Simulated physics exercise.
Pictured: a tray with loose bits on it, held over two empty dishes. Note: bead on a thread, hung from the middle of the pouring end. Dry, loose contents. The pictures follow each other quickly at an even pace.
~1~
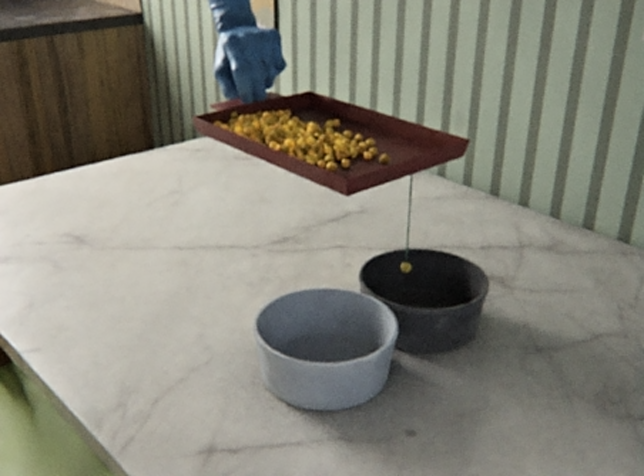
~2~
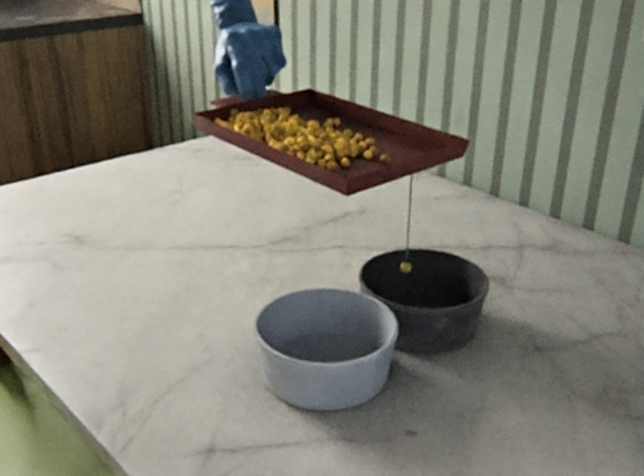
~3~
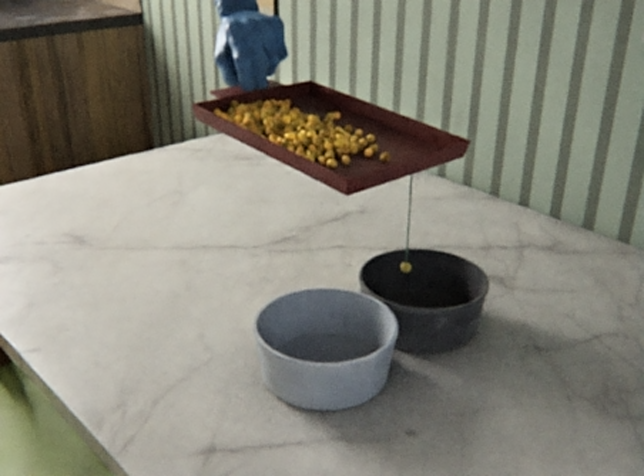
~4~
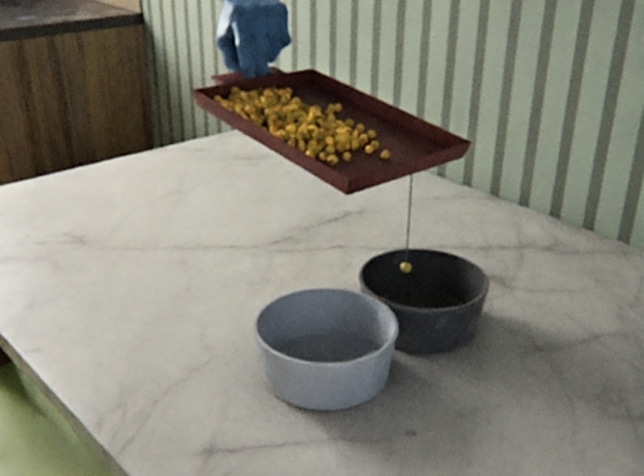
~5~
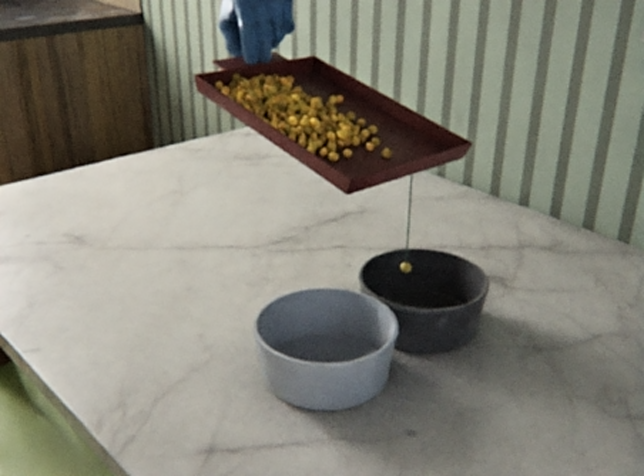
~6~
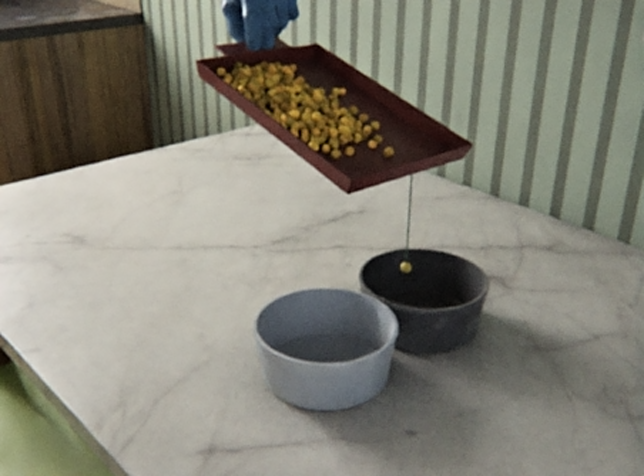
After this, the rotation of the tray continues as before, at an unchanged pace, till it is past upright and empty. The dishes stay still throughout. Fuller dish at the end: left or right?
More lands right.
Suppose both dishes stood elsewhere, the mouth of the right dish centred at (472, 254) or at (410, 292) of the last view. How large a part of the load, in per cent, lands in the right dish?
Trial 1 around 20 percent, trial 2 around 60 percent.
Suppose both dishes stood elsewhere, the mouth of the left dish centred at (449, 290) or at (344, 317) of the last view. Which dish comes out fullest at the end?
Try 1: The dish at left. Try 2: The dish at right.
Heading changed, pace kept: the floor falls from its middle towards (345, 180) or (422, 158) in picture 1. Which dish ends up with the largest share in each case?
Results - the dish on the left side first, the dish on the right side second.
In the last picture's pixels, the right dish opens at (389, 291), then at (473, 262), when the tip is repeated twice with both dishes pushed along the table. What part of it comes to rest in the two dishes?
First some 30, then 70 per cent.
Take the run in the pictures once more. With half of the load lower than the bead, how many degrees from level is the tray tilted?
That would be about 105 degrees from level.
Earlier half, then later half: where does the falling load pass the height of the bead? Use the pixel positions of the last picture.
Early-half point (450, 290); late-half point (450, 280).
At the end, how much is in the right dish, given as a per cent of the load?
Roughly 50 in a hundred.
Soon, tray tipped steeply; nearly all on the tray; a stray few outside both; a small part in the air.
A while on, tray tipped right over; most on the tray; a stray few in the left dish; a small part in the right dish; a small part outside both; a stray few in the air.
Towards the end, tray tipped past a quarter turn; a small part in the left dish; about half in the right dish; about half outside both.
Finally, tray tipped past a quarter turn; a small part in the left dish; about half in the right dish; about half outside both.
